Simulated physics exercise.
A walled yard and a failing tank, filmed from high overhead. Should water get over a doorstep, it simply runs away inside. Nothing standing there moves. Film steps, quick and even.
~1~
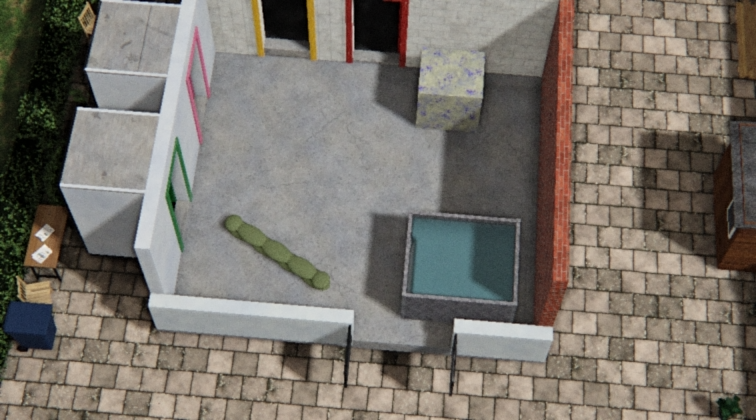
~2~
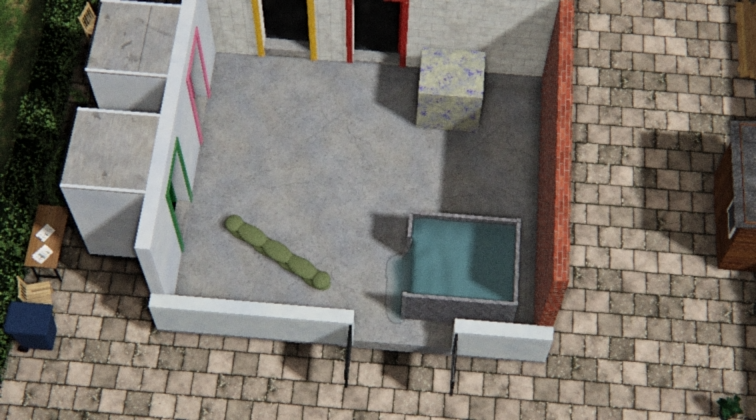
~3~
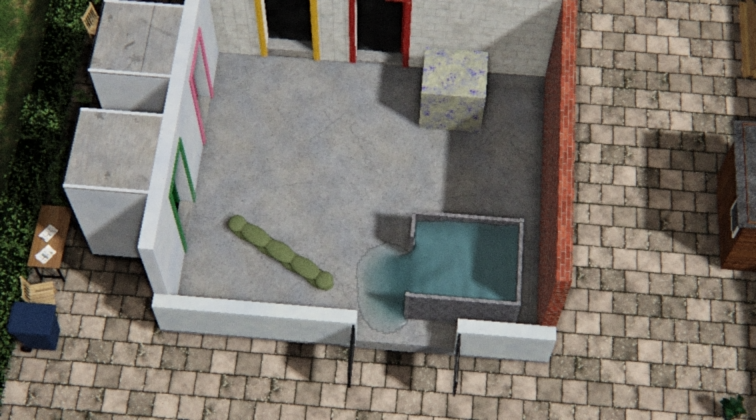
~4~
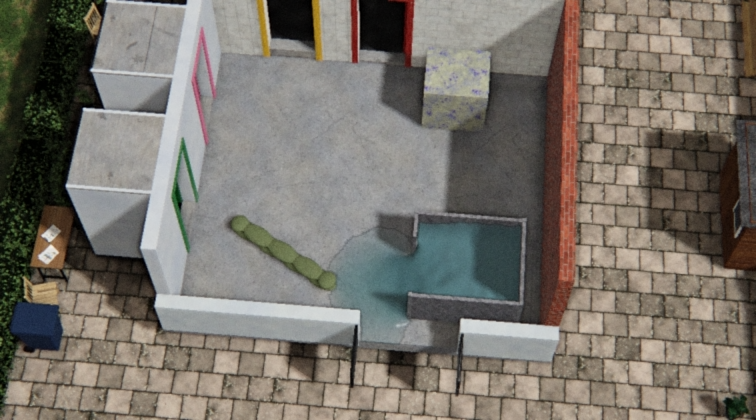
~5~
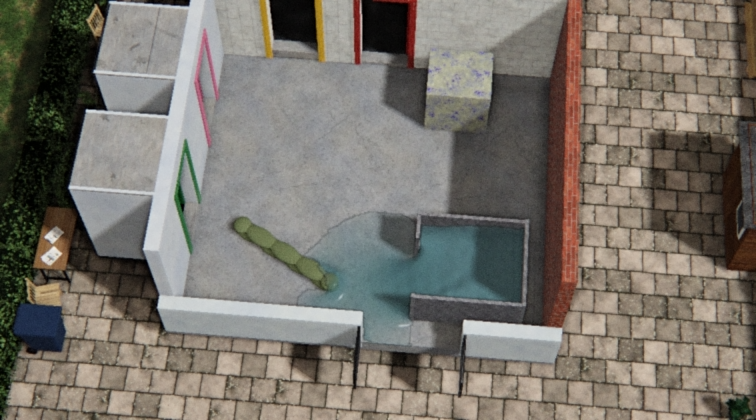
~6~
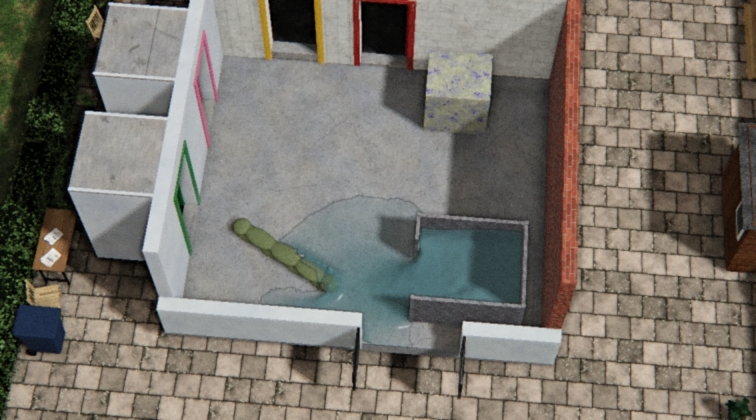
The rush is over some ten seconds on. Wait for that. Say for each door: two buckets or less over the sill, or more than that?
Result: The green door tips over the cap there; the yellow door stays at or under the cap there; the pink door tips over the cap there; the red door stays at or under the cap there.
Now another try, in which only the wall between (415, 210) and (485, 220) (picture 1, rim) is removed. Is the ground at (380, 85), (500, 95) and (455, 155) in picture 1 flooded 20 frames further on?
Taken in turn they're swamped, swamped and swamped.
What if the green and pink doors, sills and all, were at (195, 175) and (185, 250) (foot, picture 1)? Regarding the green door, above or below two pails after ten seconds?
Logged - green door ends up higher.
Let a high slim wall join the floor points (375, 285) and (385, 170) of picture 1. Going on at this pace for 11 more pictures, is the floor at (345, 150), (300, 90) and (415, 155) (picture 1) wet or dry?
One after the other: Clear, no water, awash.
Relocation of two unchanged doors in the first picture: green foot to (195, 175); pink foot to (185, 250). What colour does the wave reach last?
That is the red-painted one.
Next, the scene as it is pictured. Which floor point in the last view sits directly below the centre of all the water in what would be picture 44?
About (318, 188) in the last view.
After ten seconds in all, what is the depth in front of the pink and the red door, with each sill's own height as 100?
In order: Roughly 80 and 90 in a hundred.
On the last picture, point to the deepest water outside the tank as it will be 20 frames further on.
I'd say near (241, 66).
A moment on, water covers 30 % of the floor; the green door not reached, the yellow door not reached, the pink door not reached, the red door not reached.
Next, water covers 40 % of the floor; the green door under two buckets in, the yellow door not reached, the pink door under two buckets in, the red door not reached.
Then, water covers 50 % of the floor; the green door over two buckets in, the yellow door wet at the sill, nothing in, the pink door over two buckets in, the red door not reached.
Later, water covers 75 % of the floor; the green door far over two buckets in, the yellow door wet at the sill, nothing in, the pink door over two buckets in, the red door wet at the sill, nothing in.
In the end, water covers 90 % of the floor; the green door far over two buckets in, the yellow door wet at the sill, nothing in, the pink door over two buckets in, the red door under two buckets in.
